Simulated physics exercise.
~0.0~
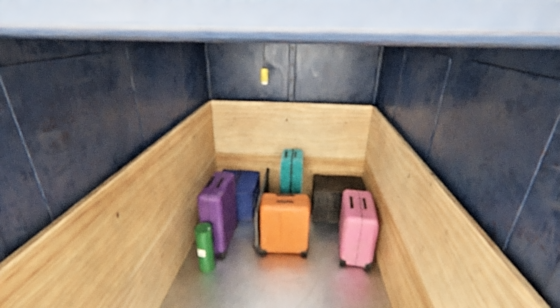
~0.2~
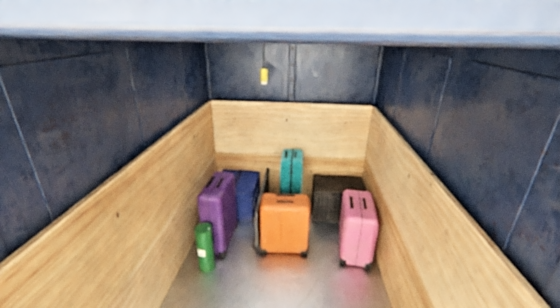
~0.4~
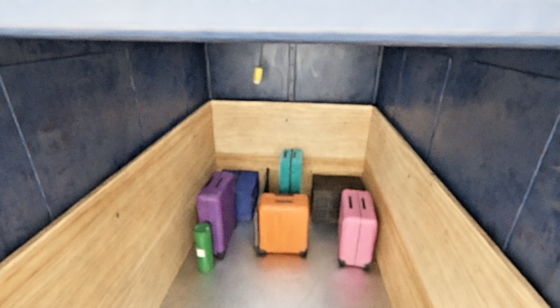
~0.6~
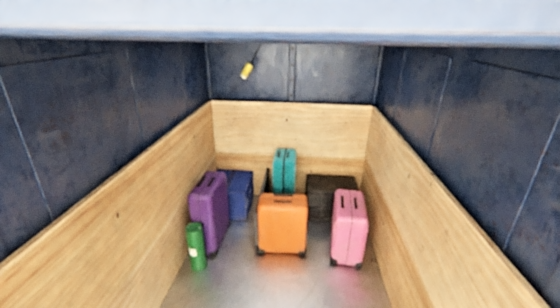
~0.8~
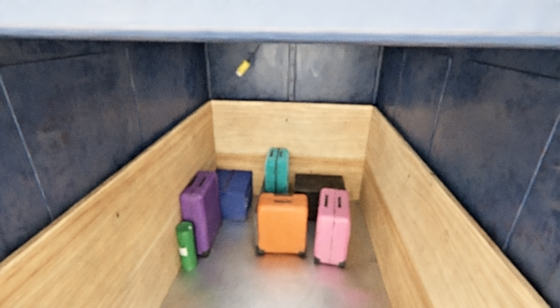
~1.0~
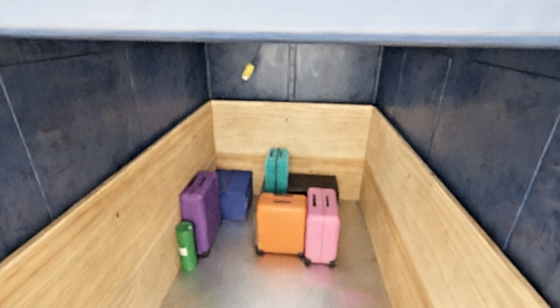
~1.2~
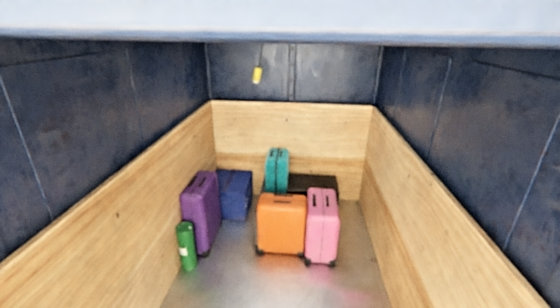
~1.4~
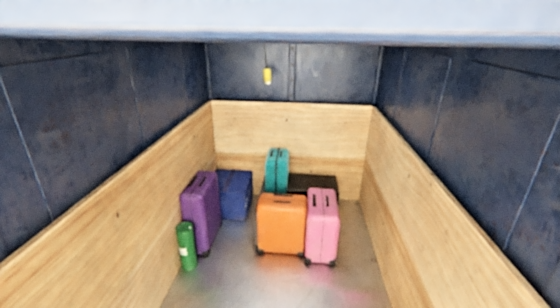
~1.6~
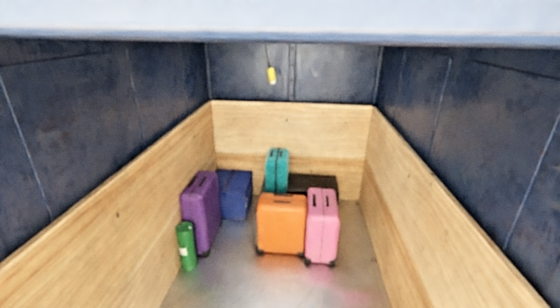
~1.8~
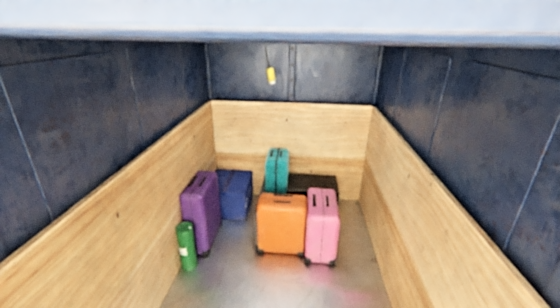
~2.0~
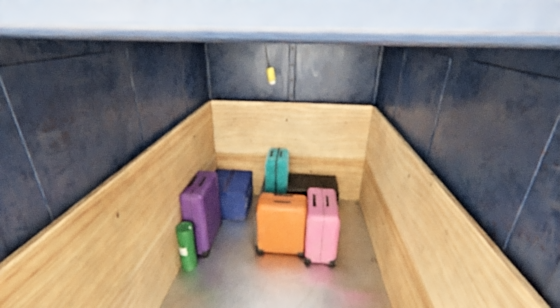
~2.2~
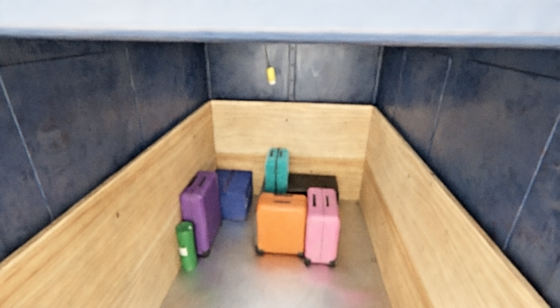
Wood-lined van load bay, upright suitcases, green canister and dark chest sliding left, pink case ending close beside the stationary orange one.
